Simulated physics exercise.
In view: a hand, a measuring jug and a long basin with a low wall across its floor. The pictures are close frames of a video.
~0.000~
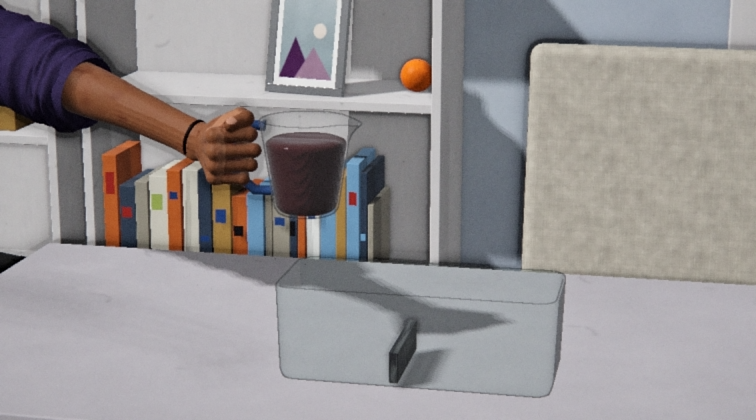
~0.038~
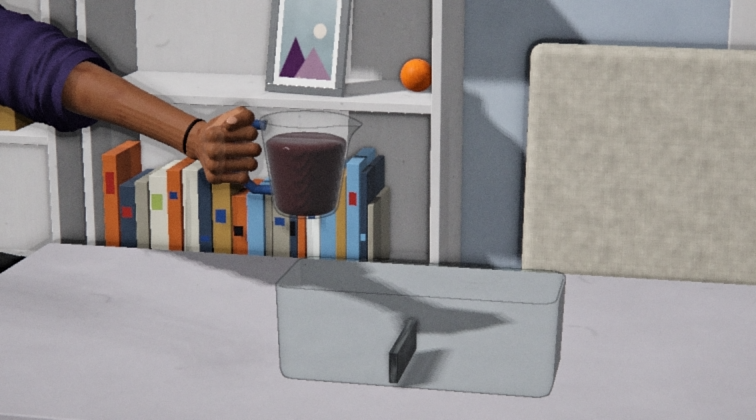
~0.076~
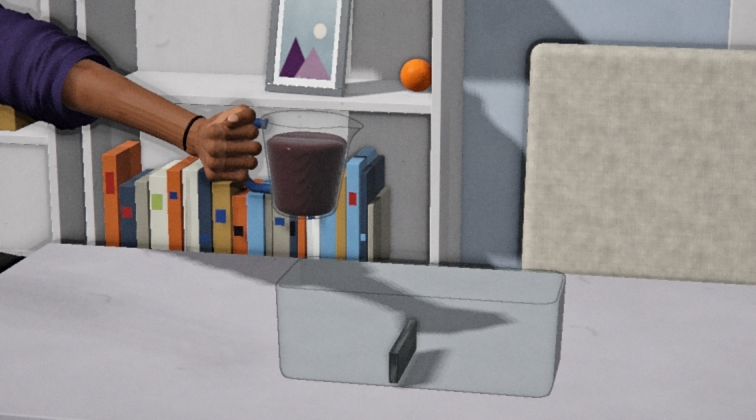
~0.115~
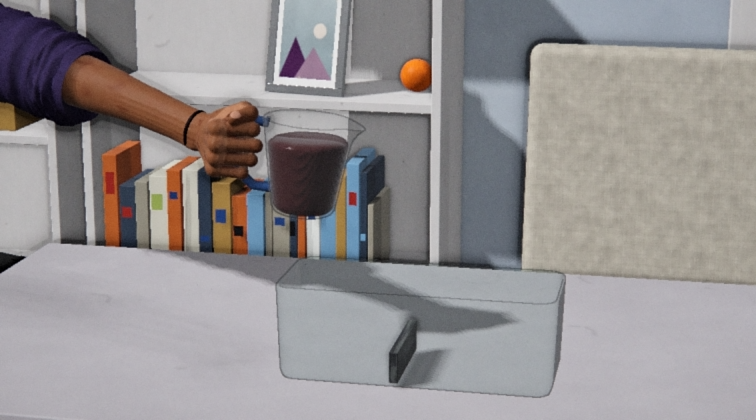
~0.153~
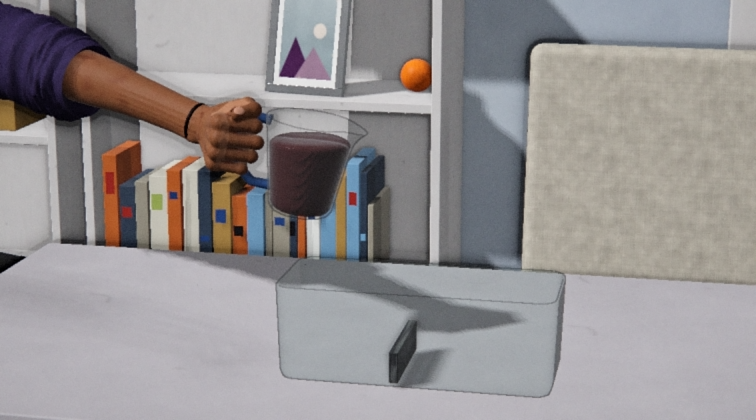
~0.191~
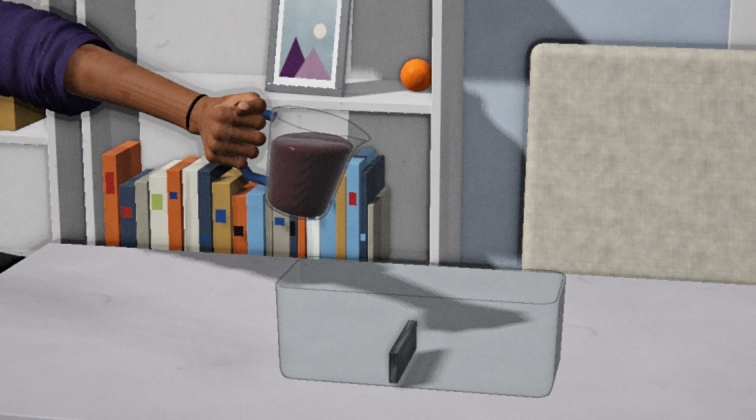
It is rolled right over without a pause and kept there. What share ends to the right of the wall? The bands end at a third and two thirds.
In the end between a third and two thirds is right of the wall.
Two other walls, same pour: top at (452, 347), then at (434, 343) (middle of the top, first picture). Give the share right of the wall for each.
Roughly 15 per cent, and 10 per cent.
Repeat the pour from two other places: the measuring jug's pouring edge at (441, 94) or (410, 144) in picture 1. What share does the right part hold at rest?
First some 85, then 95 per cent.
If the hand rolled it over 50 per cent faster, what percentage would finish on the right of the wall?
It comes to 35 per cent or so.
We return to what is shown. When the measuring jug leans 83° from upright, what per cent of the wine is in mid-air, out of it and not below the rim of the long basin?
Roughly 25 in a hundred.
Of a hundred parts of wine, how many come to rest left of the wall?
Some 50 per cent.
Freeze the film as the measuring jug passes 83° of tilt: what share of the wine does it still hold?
Close to 65 per cent.
A moment on, the measuring jug is tipped on its side and 67 per cent is still to pour, 1 is left of the wall and 7 right of it.
Next, the measuring jug is tipped right over and 6 per cent is still to pour, 38 is left of the wall and 46 right of it.
Then the measuring jug is tipped right over and 0 per cent is still to pour, 51 is left of the wall and 47 right of it.
Later the measuring jug is tipped right over and 0 per cent is still to pour, 51 is left of the wall and 47 right of it.
At rest 51 per cent lies left of the wall, 47 right of it and 1 outside.
